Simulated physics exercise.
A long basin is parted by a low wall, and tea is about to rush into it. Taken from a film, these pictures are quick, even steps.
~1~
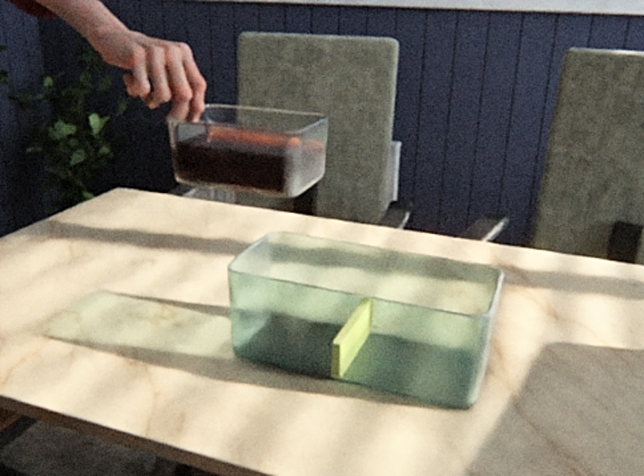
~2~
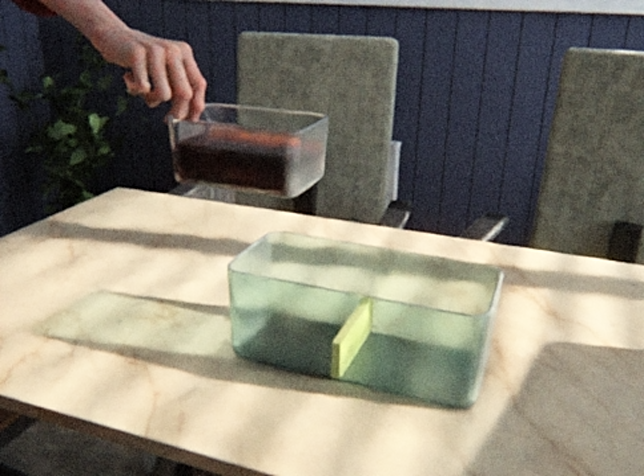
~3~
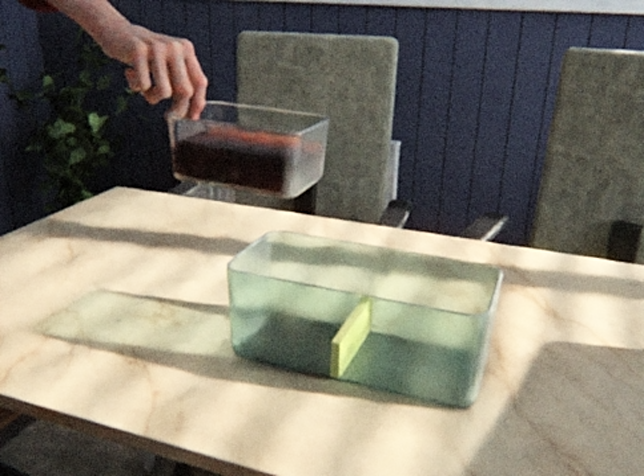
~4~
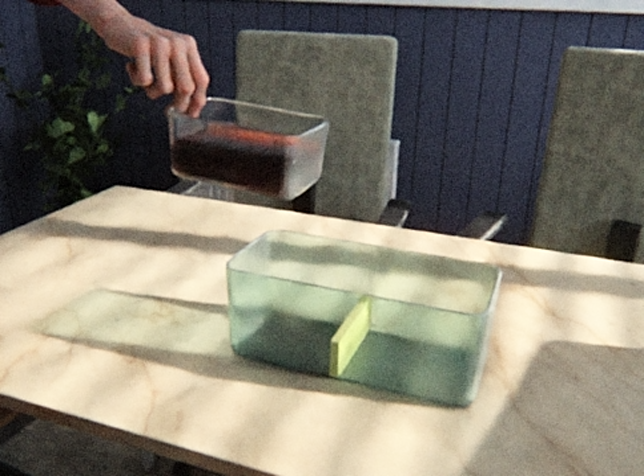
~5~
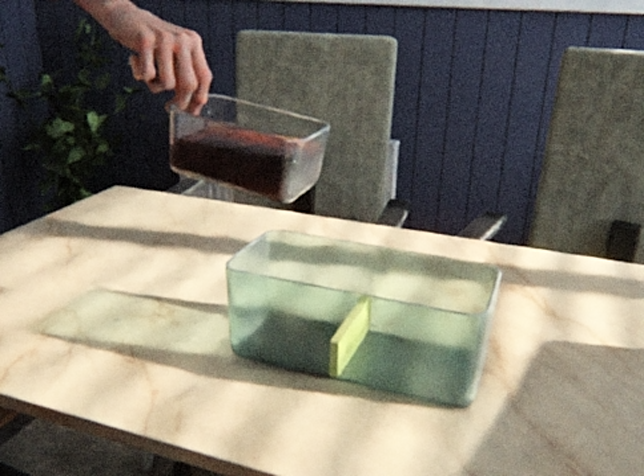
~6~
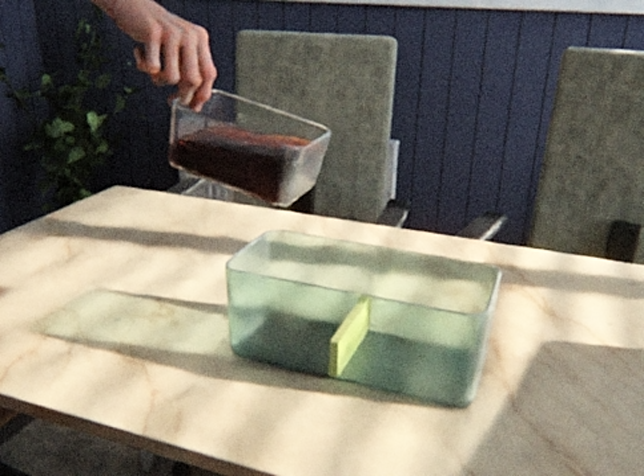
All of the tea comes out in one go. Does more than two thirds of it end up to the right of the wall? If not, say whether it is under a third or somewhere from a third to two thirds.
A third to two thirds.
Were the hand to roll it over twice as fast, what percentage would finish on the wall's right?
About 35 in a hundred.
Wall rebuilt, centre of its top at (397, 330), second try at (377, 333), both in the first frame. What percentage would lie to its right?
It would come to roughly 5 per cent the first time and roughly 20 per cent the second.
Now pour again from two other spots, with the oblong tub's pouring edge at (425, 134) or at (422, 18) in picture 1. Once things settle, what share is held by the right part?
Estimate, in order: 90 and 75 per cent.
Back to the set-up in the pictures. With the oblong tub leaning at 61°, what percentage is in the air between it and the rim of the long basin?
30 %.
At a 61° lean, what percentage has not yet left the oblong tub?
I'd put it near 55 %.
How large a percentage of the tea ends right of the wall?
About 50 per cent.
A moment on, the oblong tub is tipped part way and 55 per cent is still to pour, 3 is left of the wall and 13 right of it.
Next, the oblong tub is tipped on its side and 13 per cent is still to pour, 29 is left of the wall and 51 right of it.
Then the oblong tub is tipped right over and 1 per cent is still to pour, 47 is left of the wall and 51 right of it.
Later the oblong tub is tipped right over and 0 per cent is still to pour, 48 is left of the wall and 51 right of it.
At rest 48 per cent lies left of the wall, 51 right of it and 0 outside.
